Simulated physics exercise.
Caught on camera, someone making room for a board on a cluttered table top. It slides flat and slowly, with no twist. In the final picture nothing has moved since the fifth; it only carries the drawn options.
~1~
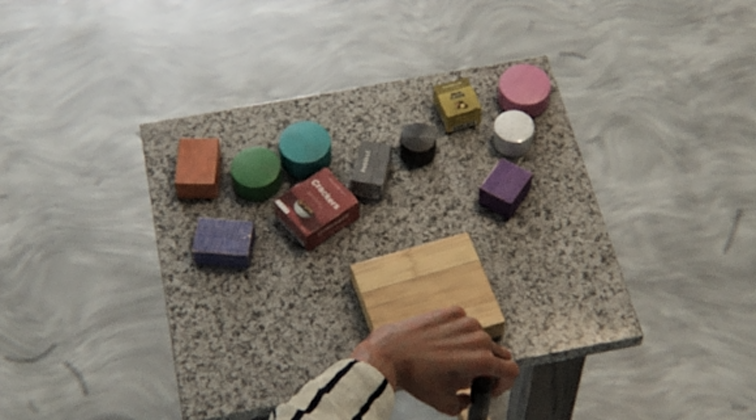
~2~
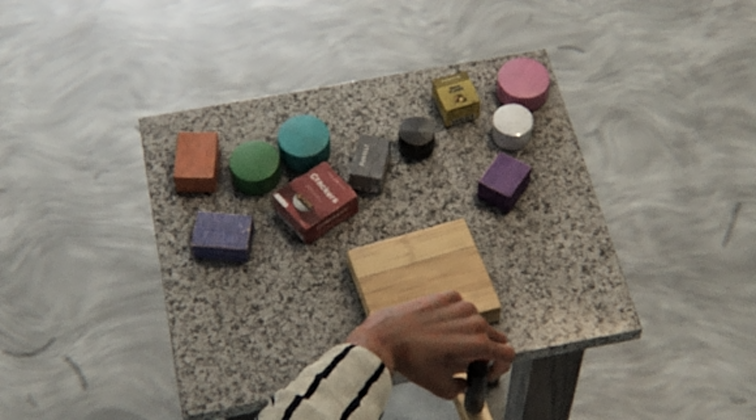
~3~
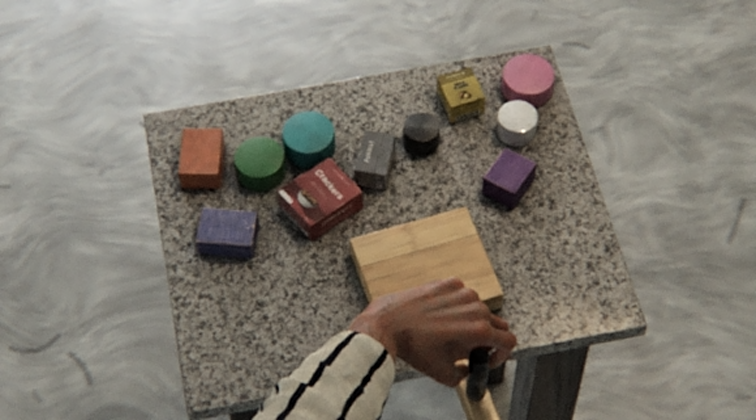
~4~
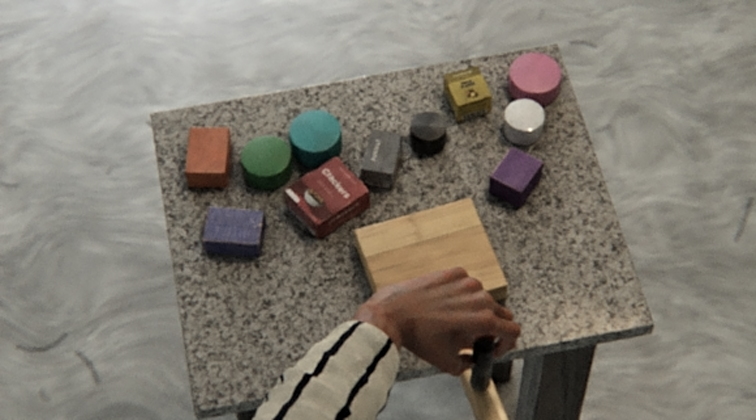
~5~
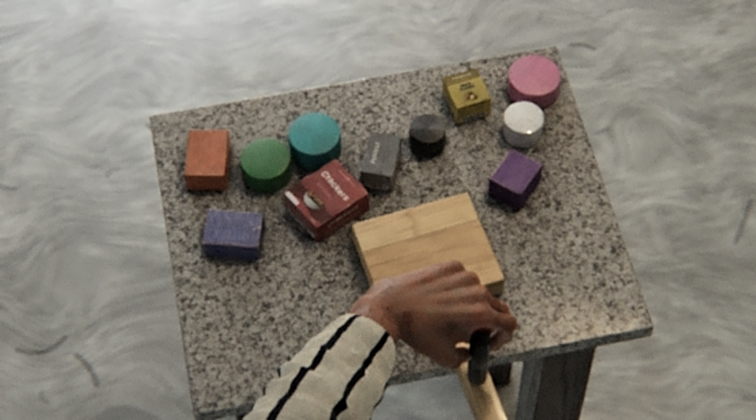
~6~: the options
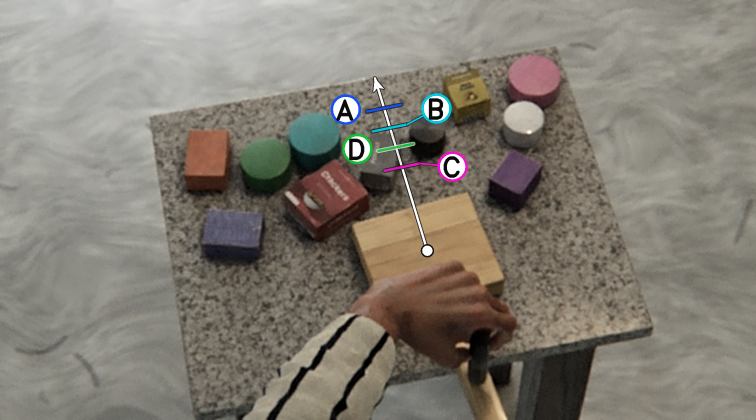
A hand in a striped sleeve slowly slid a wooden board a short way up the speckled table top, keeping it flat, toward a red crackers box and other colourful blocks and tins.
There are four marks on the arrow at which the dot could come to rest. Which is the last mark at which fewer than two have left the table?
Up to mark B.
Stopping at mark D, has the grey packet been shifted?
Yes.
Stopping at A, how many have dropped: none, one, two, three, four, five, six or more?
In all, two.
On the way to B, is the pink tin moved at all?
No.
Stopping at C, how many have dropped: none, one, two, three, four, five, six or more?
In all, none.
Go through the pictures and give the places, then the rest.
The first picture shows purple block (506, 188); orange block (199, 169); green tin (257, 174).
The second picture shows board (424, 278); white pot (512, 127).
The third picture shows board (426, 266); yellow packet (461, 94).
The fourth picture shows board (430, 257); red packet (327, 197).
The fifth picture shows board (427, 251); turquoise tin (315, 142); blue block (234, 235); purple block (515, 180).
On the copy, A at (384, 108); B at (390, 128); C at (402, 167); D at (396, 147); the arrow from (427, 251) to (375, 78); the white dot at (427, 251).
On B. First, board (413, 211); turquoise tin (301, 122); green tin (261, 162).
Then, board (399, 166); turquoise tin (293, 113); grey packet (358, 109).
Finally, board (390, 136); grey packet (344, 85); black tin (404, 76); none fallen.
By contrast, A drops two; C is within the limit but short; D is within the limit but short.
